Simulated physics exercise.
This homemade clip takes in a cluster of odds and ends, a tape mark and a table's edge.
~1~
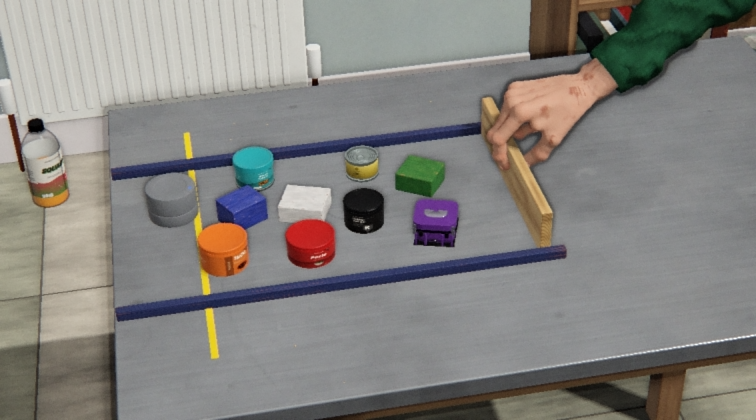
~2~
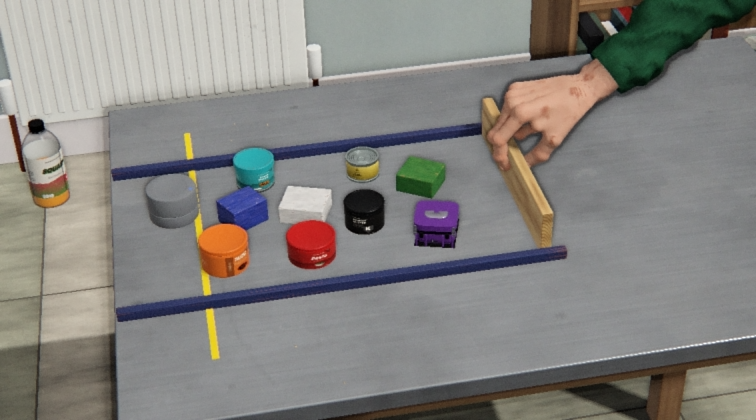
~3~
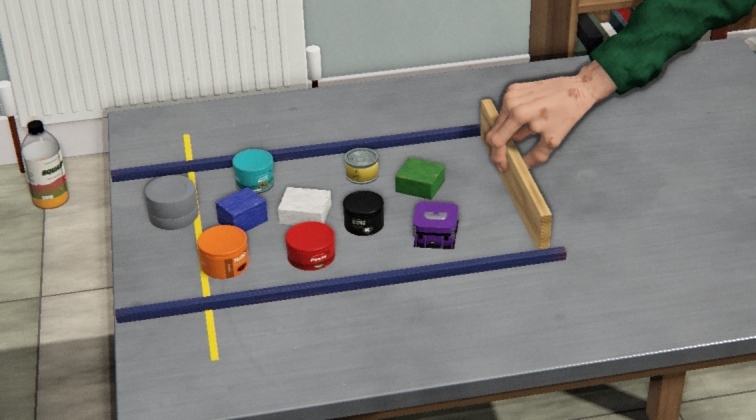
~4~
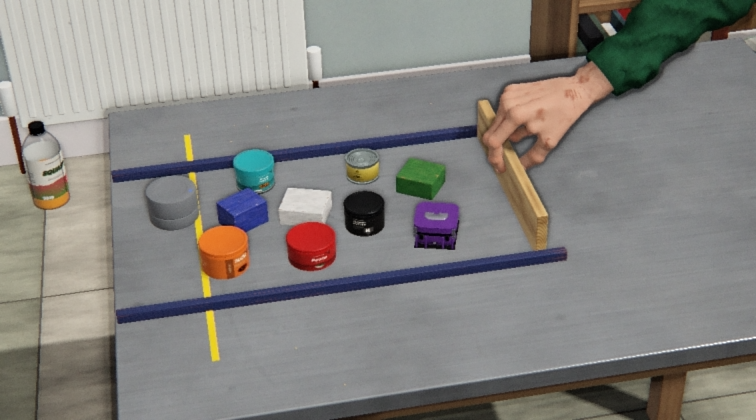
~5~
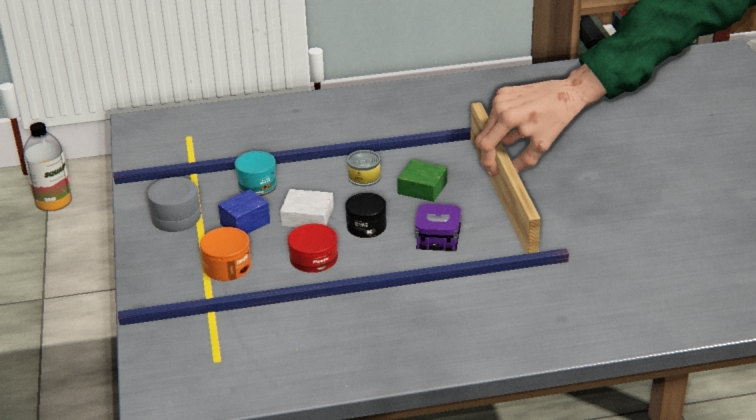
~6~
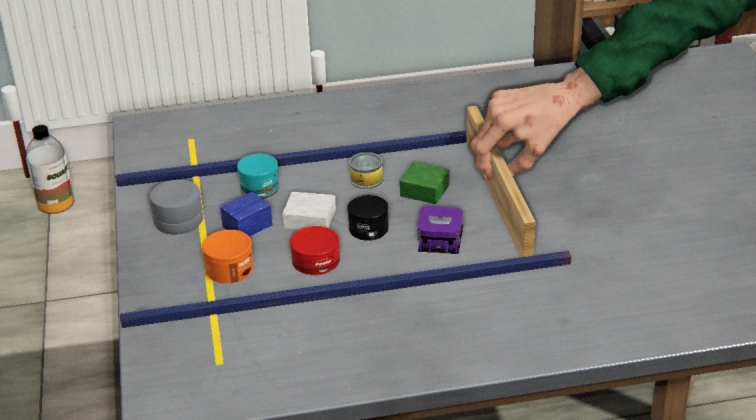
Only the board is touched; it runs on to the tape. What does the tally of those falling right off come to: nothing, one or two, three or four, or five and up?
It comes to one or two.
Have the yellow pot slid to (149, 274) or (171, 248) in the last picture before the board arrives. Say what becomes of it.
One after the other: It ends up falling; it ends up falling.
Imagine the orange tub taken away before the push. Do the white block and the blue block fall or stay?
Well, the white block is still there while the blue block goes off the edge.
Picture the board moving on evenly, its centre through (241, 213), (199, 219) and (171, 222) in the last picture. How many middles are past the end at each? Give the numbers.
Going through the three positions, you'd get 0, 2 and 5.
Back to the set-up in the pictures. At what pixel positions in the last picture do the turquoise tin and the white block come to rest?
Turquoise tin: About (153, 182); white block: About (139, 240).
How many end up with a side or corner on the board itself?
4.
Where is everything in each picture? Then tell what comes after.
Grey lid (172, 200); orange tub (224, 250); blue block (242, 209); board (514, 170); tape (199, 232), in the first frame.
Orange tub (224, 251); green block (421, 177), in the second frame.
Blue block (242, 211); red tub (311, 246), in the third frame.
Grey lid (173, 203); black tub (364, 214), in the fourth frame.
Orange tub (226, 254); yellow pot (364, 168), in the fifth frame.
Grey lid (177, 207); orange tub (228, 257); blue block (246, 216); board (498, 179); tape (204, 238), in the sixth frame.
A little later, none off yet; grey lid at rest near (177, 207); orange tub at rest near (228, 257); blue block at rest near (246, 216).
Next, none off yet; grey lid at rest near (177, 207); orange tub at rest near (227, 257); blue block shifted a little near (224, 218).
Later still, none off yet; grey lid shifted a little near (148, 205); orange tub shifted well along near (147, 265); blue block shifted well along near (148, 232).
When it is over, the number that fall off is one or two; down, blue block and orange tub.
